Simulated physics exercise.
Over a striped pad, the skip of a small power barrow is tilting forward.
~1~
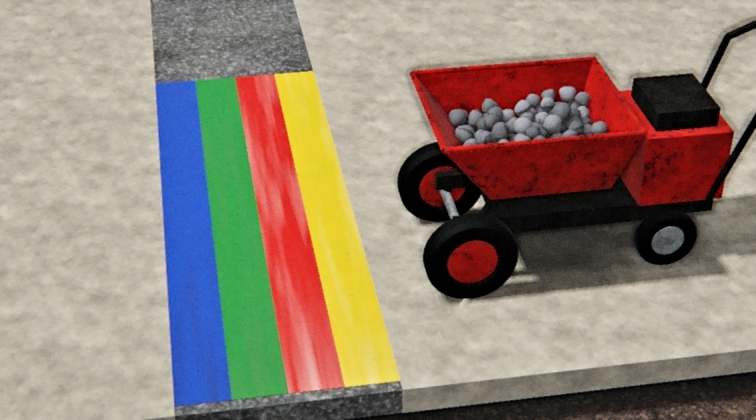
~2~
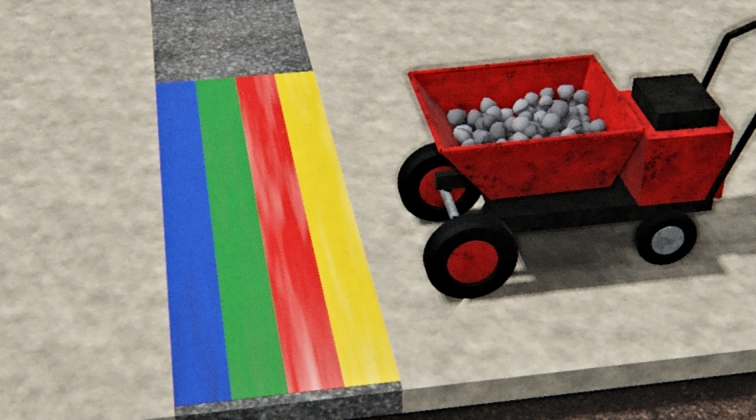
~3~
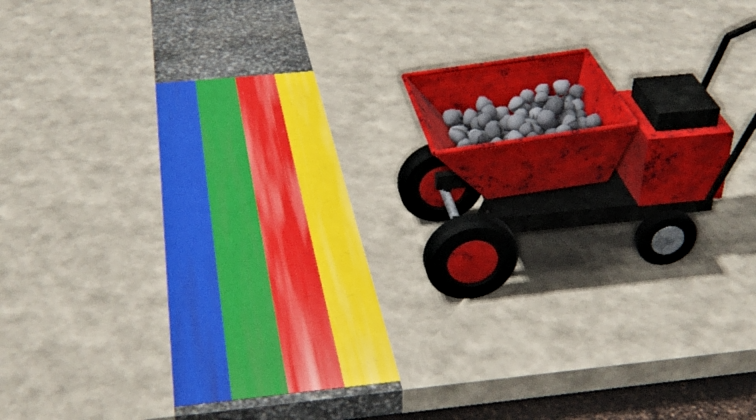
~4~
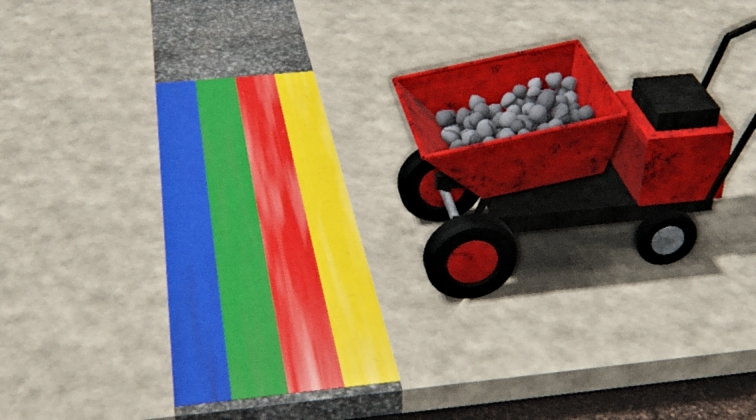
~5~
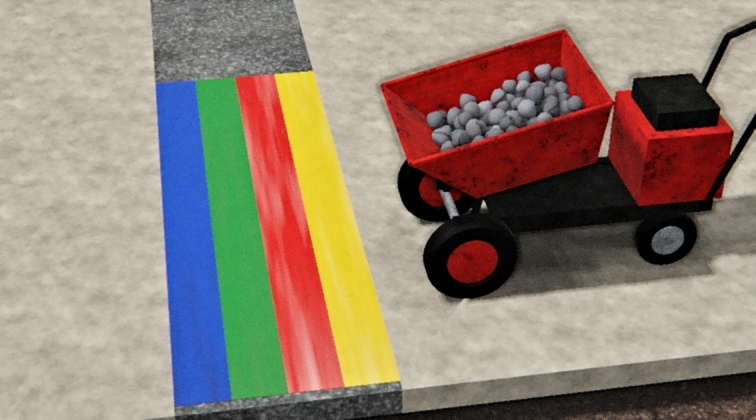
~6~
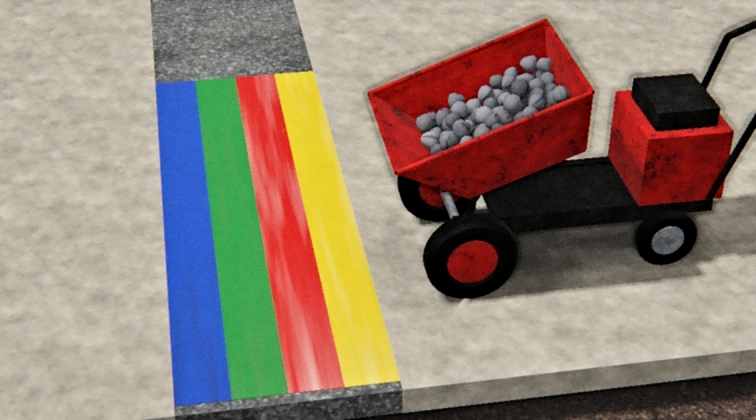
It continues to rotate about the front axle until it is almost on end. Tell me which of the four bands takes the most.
I would say the red band takes the most.
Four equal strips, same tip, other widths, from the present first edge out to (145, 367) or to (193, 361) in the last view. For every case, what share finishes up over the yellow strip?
I'd estimate some 10 per cent, and then some 0 per cent.
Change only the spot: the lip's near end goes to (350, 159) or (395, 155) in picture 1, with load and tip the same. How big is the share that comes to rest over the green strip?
Roughly 20 percent first, then roughly 40 percent.
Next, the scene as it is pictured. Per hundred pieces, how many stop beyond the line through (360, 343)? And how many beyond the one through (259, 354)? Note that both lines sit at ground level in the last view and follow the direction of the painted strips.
Estimate: 90 %, then 30 %.
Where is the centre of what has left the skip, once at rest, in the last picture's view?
About pixel (266, 266).
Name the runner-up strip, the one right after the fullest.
Green is second.
Soon after the last picture, skip tipped steeply; all in the skip.
A little later, skip tipped right over; most in the skip; about a quarter over the red strip; a stray few over the green strip.
Later still, skip tipped right over; a small part in the skip; a small part over the yellow strip; about a third over the red strip; about a quarter over the green strip; a small part over the blue strip; a small part off the paint.
At rest, skip tipped right over; a small part in the skip; a small part over the yellow strip; about a third over the red strip; about a quarter over the green strip; a small part over the blue strip; a small part off the paint.
